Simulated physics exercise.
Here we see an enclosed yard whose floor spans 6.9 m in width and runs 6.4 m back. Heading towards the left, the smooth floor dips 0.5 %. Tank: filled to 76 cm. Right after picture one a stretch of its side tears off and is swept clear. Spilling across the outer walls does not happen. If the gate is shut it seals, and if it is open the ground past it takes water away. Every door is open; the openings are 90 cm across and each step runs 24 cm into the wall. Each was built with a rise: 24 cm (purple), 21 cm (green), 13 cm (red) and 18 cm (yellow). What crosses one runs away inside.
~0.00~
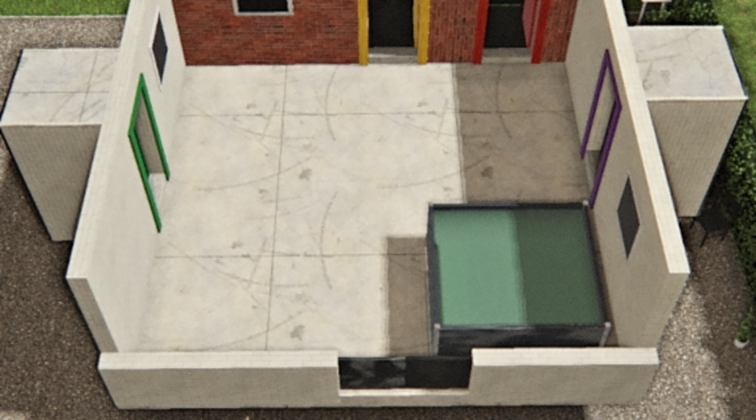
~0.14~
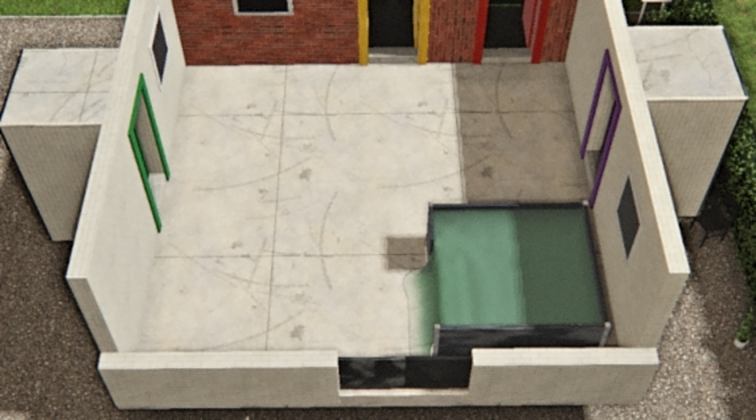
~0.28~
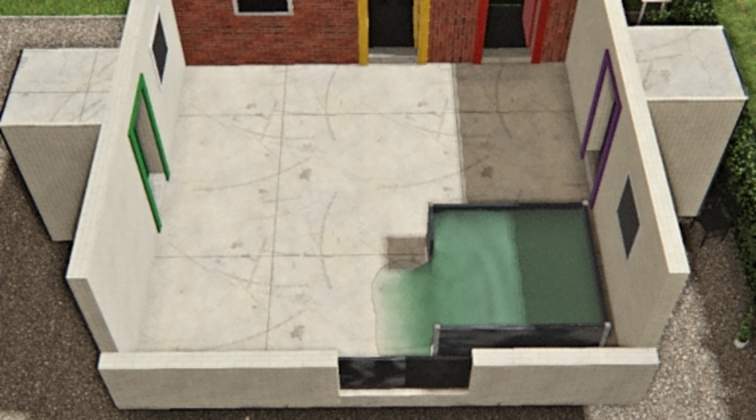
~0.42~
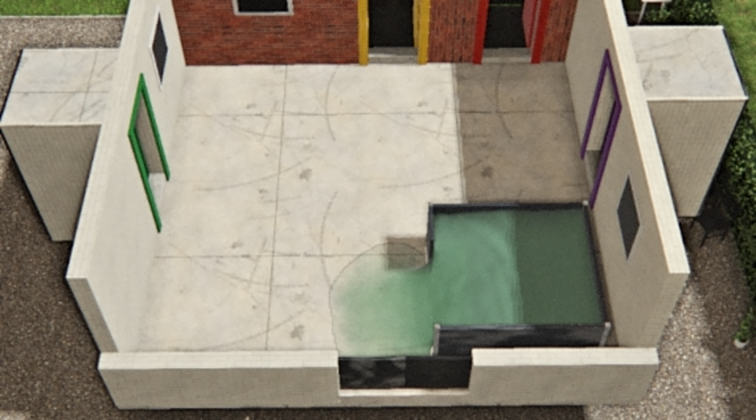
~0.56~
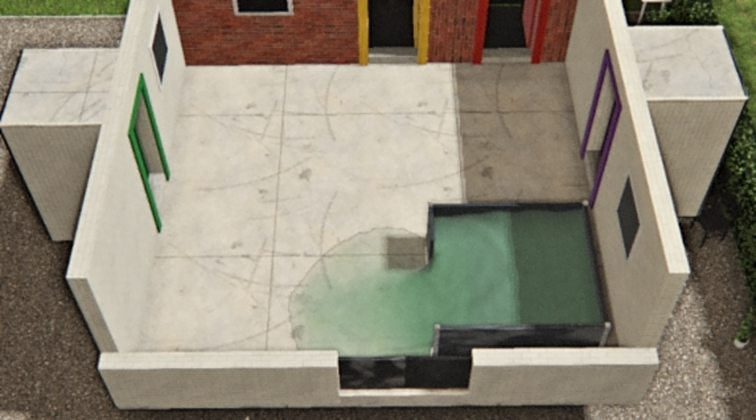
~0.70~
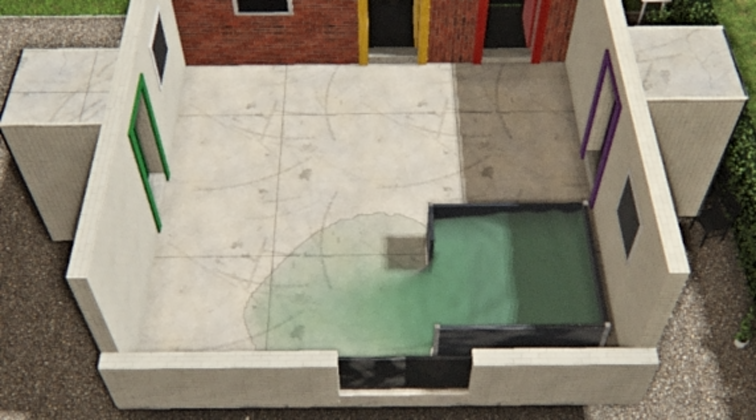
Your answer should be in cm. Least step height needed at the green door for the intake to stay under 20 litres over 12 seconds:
15 cm or so.
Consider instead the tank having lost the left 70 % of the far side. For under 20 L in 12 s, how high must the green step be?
In that case about 7.5 cm.
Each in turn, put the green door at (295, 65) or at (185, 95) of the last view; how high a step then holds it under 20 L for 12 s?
About 18 and 22 cm.
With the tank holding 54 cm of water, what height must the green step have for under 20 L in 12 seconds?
It would take a step of about 10.0 cm.
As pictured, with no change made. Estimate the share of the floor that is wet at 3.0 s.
I'd say near 40 percent.
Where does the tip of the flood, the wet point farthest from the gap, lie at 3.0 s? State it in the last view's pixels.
Around (185, 76).
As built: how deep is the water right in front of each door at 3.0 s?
Lab note, cm: Purple 0; green 23; red 0; yellow 0.
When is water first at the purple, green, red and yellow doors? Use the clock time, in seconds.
Front arrival: Purple 7.0 seconds, green 1.8 seconds, red 5.0 seconds, yellow 4.5 seconds.
After 1.4 s water covers 30 % of the floor, deepest (54 cm) near (134, 382); it has not reached the green door.
After 3.0 s water covers 40 % of the floor, deepest (42 cm) near (134, 382); 23 cm at the green door, 1 litre in over its 21 cm step.
After 12.0 s water covers 100 % of the floor, deepest (18 cm) near (622, 377); 10 cm at the green door, 3 litres in over its 21 cm step.
At the green door as built, the water arrived by 1.8 s and peaked near 24 cm at 2.8 s.
Run again over the same 12 s with other heights there, 35 litres in over 13 cm, 11 litres over 17.5 cm. The limit of 20 litres is kept from about 15 cm up.
